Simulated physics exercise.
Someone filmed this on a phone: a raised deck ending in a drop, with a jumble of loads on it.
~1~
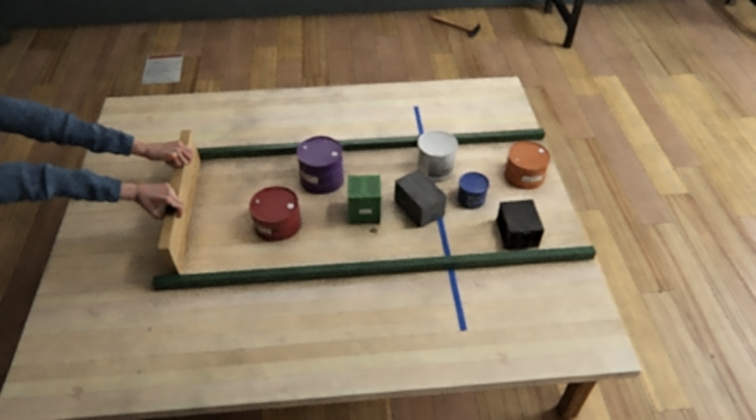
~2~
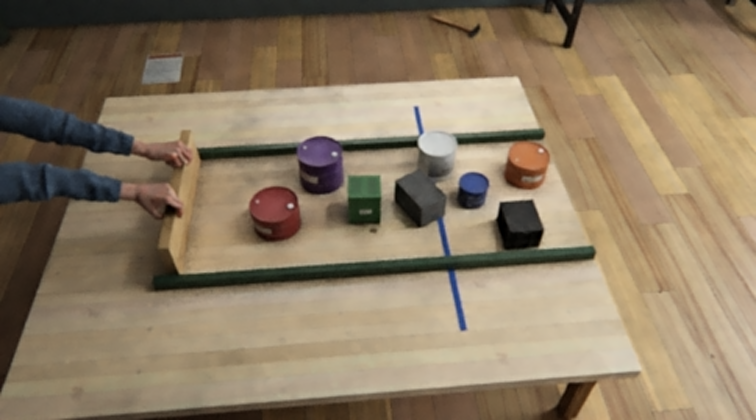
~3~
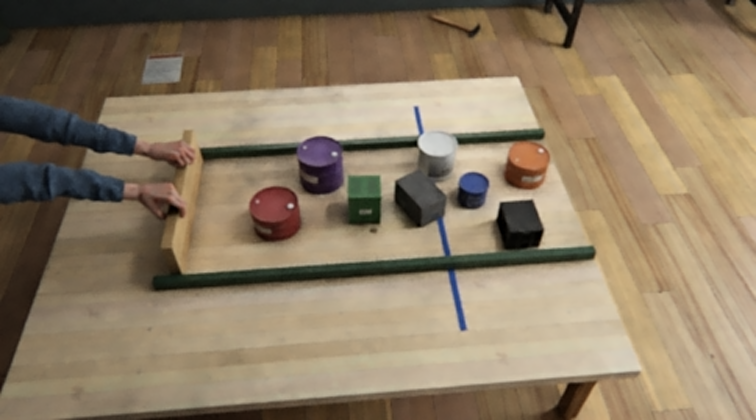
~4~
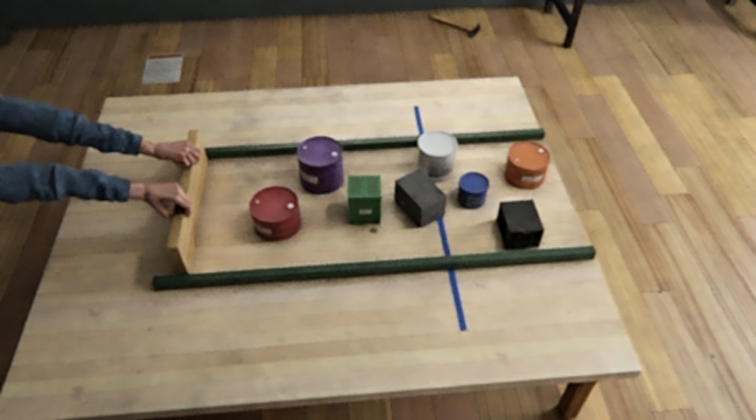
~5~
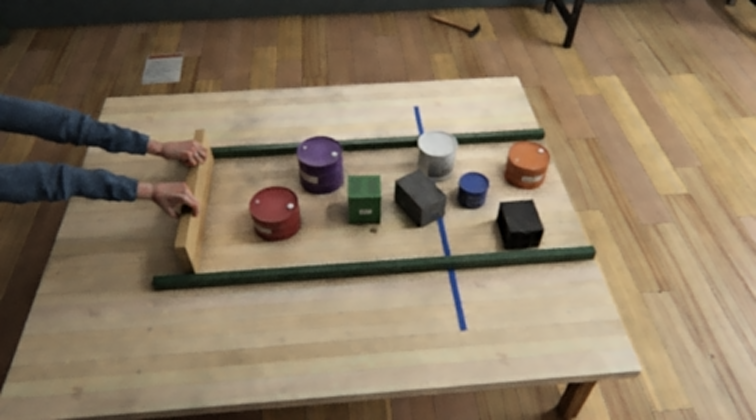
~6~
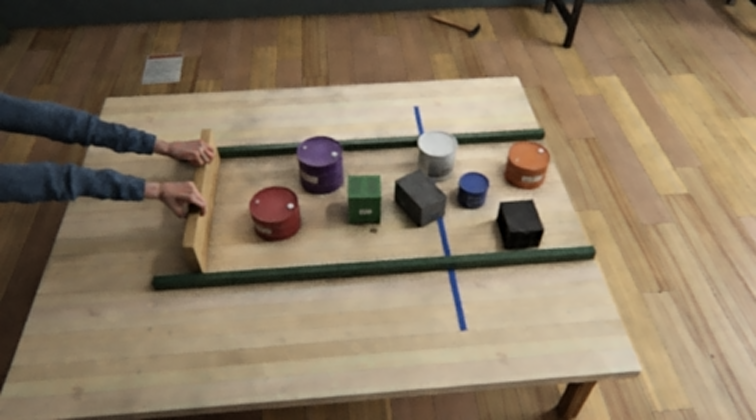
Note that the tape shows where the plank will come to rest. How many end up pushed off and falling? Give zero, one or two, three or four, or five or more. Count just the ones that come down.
Zero fall.
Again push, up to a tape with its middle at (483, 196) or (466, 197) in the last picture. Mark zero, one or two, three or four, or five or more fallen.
In order: 1 or 2 and either one or two.
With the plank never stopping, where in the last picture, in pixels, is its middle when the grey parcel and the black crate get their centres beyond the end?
Its middle is about (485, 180) and about (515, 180).
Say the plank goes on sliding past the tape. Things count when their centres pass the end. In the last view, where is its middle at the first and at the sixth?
At roughly (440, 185), then roughly (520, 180).
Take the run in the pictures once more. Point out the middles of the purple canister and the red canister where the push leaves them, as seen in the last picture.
Positions - first (453, 157), then (463, 204).
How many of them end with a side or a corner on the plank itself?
It is in contact with 2.
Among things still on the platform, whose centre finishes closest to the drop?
It's the blue pail that ends nearest.
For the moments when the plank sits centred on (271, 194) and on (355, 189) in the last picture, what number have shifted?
In order, the tallies are 1 and 5.
A little later, none off yet; orange canister at rest near (527, 165); black crate at rest near (520, 224); blue pail at rest near (473, 191).
When it is over, the number that fall off is zero.
